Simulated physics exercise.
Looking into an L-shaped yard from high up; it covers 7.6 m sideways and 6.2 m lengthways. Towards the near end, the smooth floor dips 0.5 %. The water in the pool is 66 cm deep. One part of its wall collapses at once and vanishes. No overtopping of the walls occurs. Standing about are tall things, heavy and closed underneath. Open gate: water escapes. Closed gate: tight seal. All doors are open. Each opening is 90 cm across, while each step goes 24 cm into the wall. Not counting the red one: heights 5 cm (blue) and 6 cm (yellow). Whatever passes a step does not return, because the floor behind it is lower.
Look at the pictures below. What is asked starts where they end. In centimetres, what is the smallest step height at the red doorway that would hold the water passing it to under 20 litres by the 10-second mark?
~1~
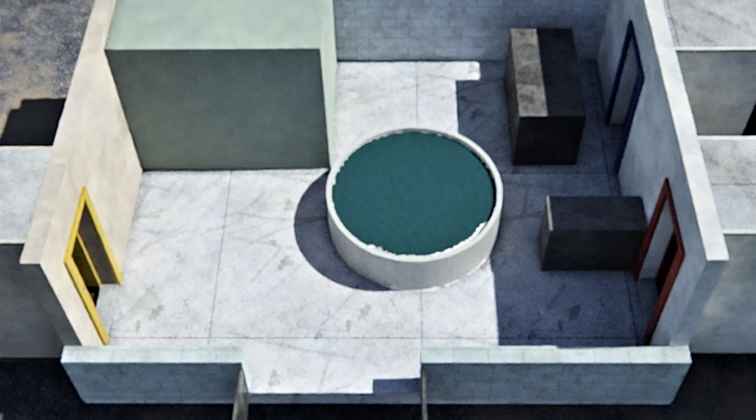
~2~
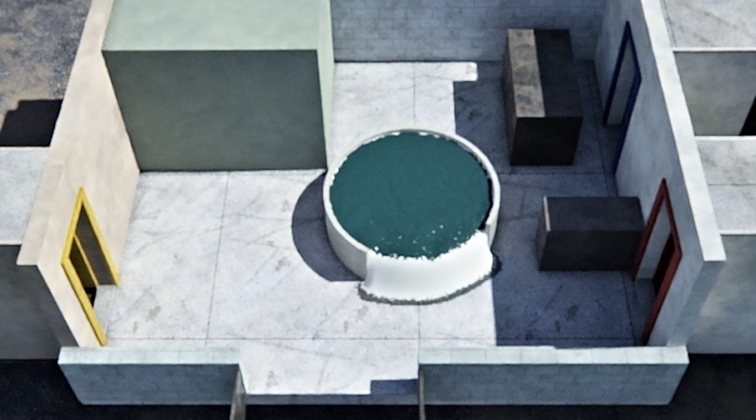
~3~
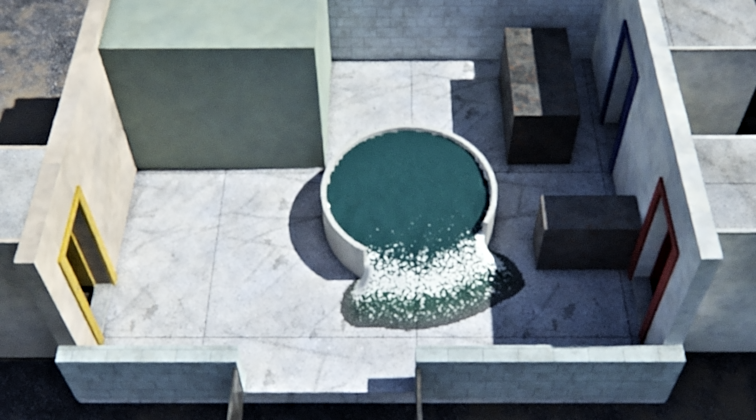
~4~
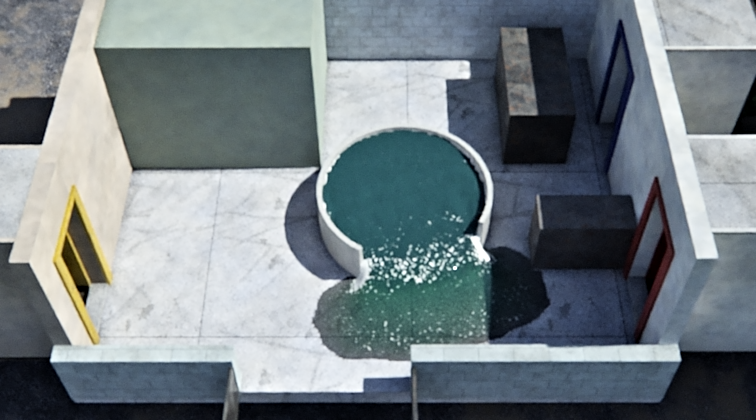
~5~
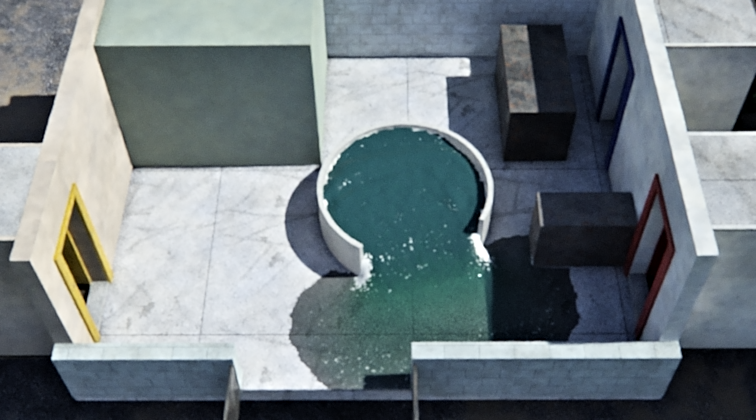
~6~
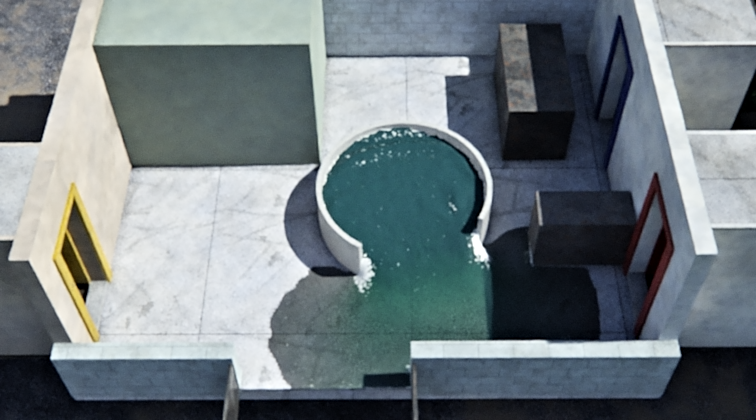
Close to 32 cm is just enough.
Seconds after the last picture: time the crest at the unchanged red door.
The depth peaks at about 2.4 seconds.
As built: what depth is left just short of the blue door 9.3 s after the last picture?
About 3.0 cm.
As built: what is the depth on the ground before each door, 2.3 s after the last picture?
Red door 32 cm, blue door 1 cm, yellow door 0 cm.
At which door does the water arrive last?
That'd be the yellow one.
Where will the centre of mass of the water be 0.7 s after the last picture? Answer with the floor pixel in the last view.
Near (431, 259).
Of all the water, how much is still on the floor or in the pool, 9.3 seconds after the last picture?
Some 44 %.
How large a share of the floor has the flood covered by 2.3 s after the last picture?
About 30 per cent.
Then, 0.7 s after the last picture water covers 25 % of the floor, deepest (48 cm) near (445, 372); 10 cm at the red door, 0 litres in over its 9 cm step.
Then, 2.3 s after the last picture water covers 30 % of the floor, deepest (44 cm) near (626, 282); 32 cm at the red door, 102 litres in over its 9 cm step.
Then, 9.3 s after the last picture water covers 65 % of the floor, deepest (10 cm) near (453, 283); 6 cm at the red door, 352 litres in over its 9 cm step.
At the red door as built, the water peaked near 32 cm, 2.3 s after the last picture.
Run again over the same 10 s with other heights there, 34 litres in over 28.5 cm, 4 litres over 39 cm. The limit of 20 litres is kept from about 32 cm up.
